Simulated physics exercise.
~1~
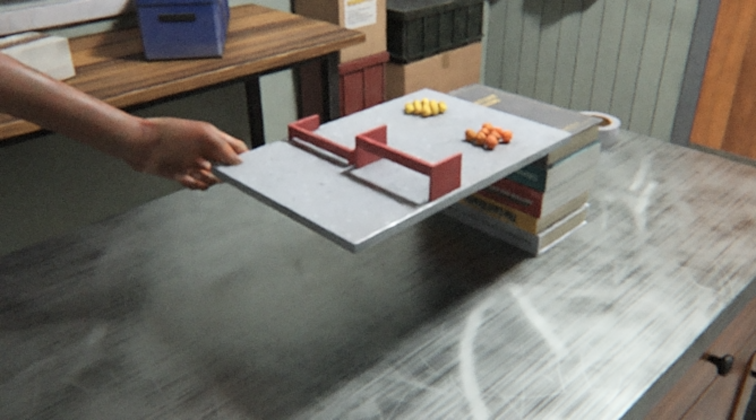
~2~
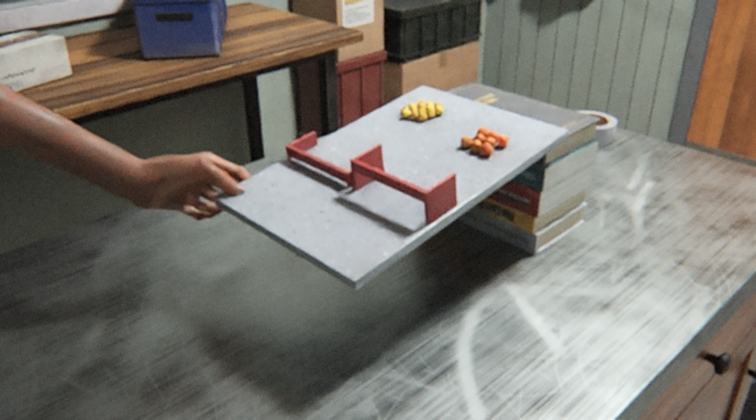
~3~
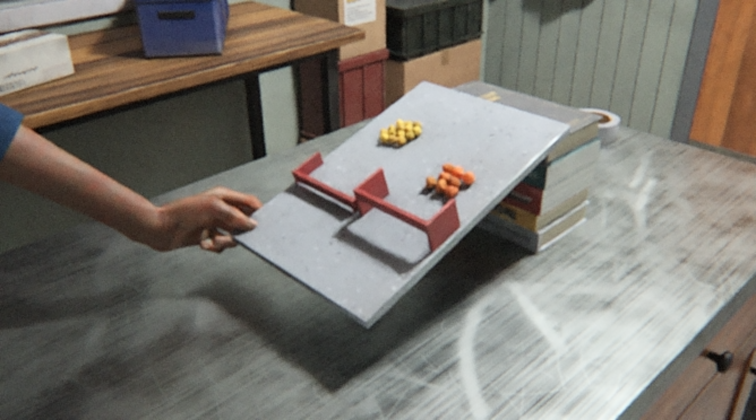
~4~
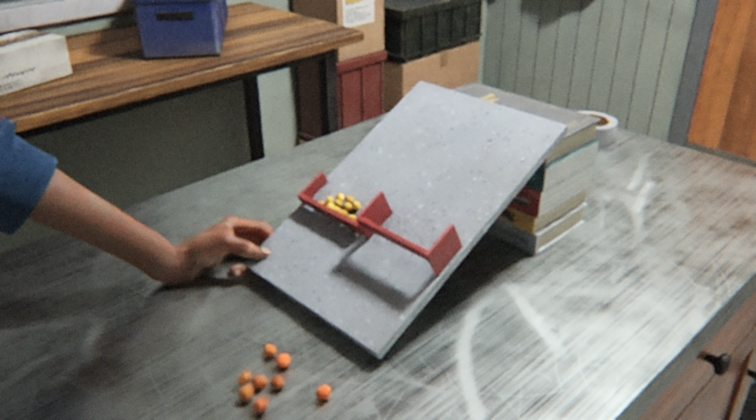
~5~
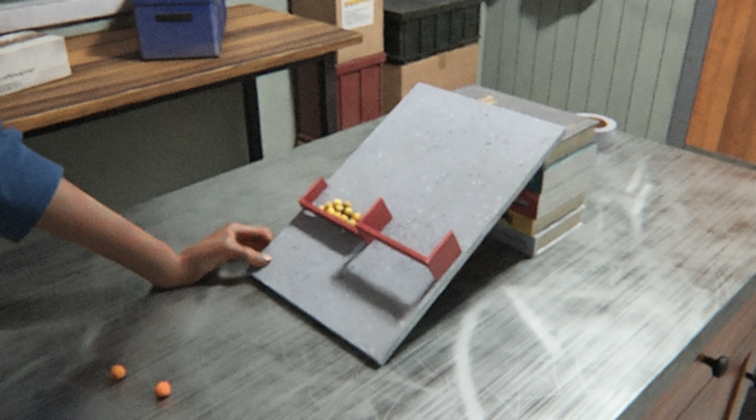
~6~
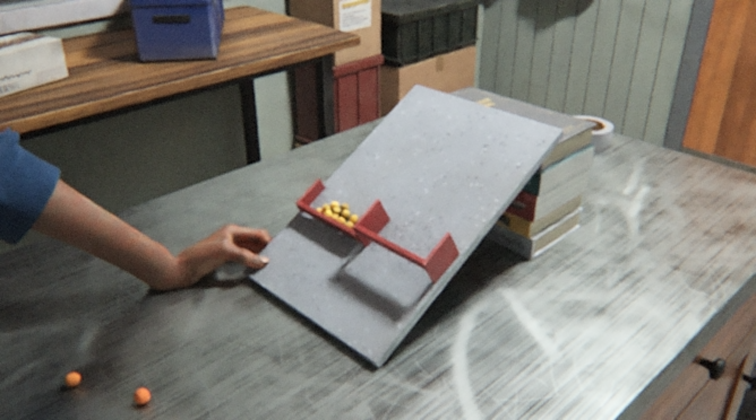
On a scratched metal workbench, a hand lowering a board into a ramp, orange balls rolling off, yellow ones stopping behind a red gate.
